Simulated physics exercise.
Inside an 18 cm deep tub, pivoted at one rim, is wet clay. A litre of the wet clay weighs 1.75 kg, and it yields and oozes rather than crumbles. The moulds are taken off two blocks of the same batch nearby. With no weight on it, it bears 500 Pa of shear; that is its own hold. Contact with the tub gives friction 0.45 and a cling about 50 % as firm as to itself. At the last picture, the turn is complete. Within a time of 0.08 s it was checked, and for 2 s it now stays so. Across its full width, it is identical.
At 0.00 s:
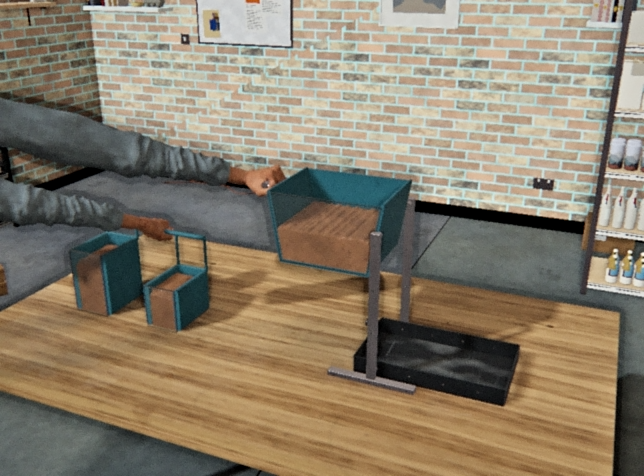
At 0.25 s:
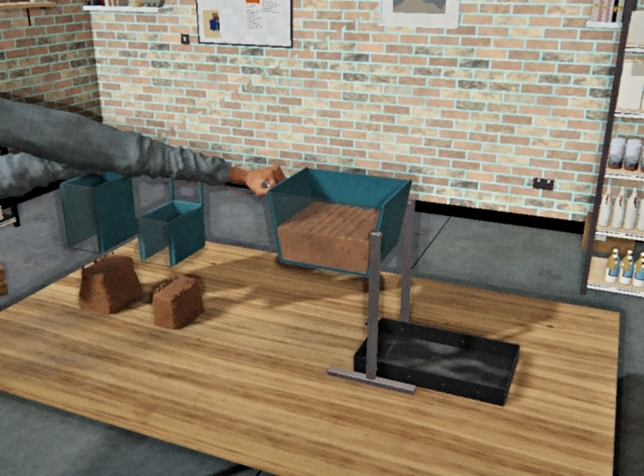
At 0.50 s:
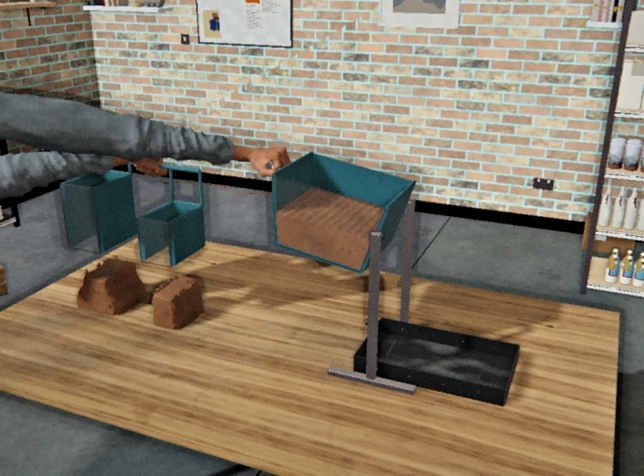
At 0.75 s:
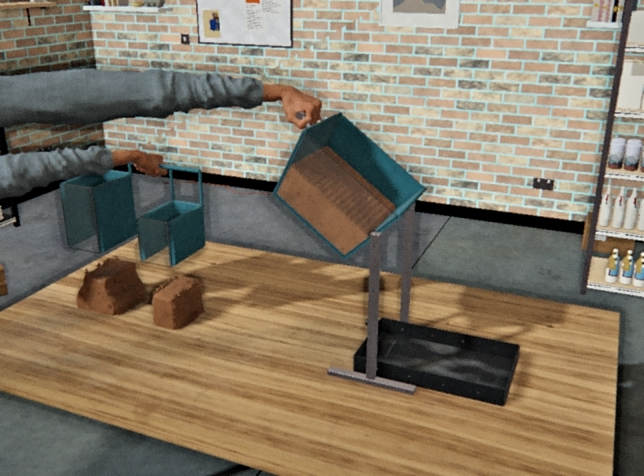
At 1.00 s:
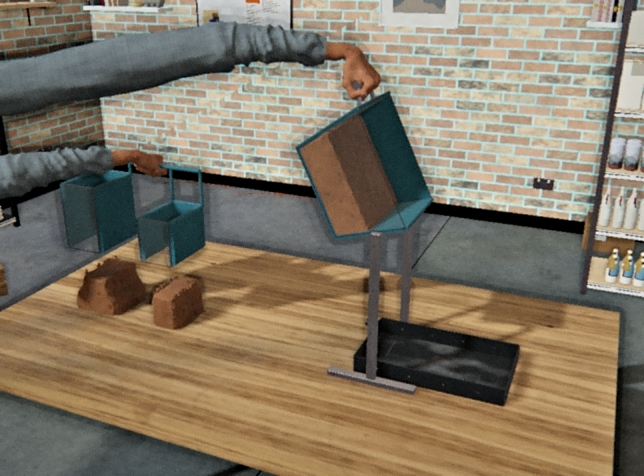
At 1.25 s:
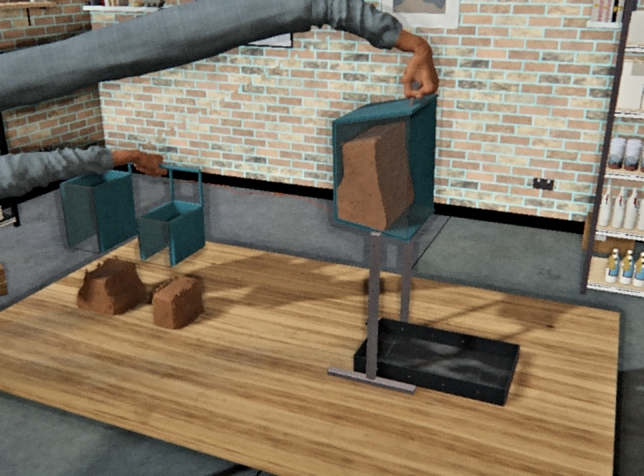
Two hands lift moulds off two brown blocks, then one tilts the large tub upright.
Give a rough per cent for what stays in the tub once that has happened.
Roughly 46 per cent stays in the tub.
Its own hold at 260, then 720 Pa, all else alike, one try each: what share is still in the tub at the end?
The answers, in order, are 45 % and 55 %.
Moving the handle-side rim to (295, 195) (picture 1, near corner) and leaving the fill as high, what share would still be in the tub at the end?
Close to 60 per cent would still be in the tub.
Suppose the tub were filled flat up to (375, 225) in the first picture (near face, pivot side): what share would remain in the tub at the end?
I'd say close to 35 % stays in the tub.
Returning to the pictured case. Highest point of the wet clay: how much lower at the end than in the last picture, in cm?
About 13 cm.
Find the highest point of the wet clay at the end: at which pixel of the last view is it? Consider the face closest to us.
Around (347, 191).
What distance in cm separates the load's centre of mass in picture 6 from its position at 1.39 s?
I'd put the distance at about 5 centimetres.
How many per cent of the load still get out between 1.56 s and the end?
My estimate is near 25 in a hundred.
After 1.39 s, the tub is at 88 degrees and holds 99 %.
After 1.56 s, the tub is at 88 degrees and holds 72 %.
After 1.73 s, the tub is at 88 degrees and holds 49 %.
After 1.90 s, the tub is at 88 degrees and holds 46 %.
After 3.25 s, the tub is at 88 degrees and holds 46 %.
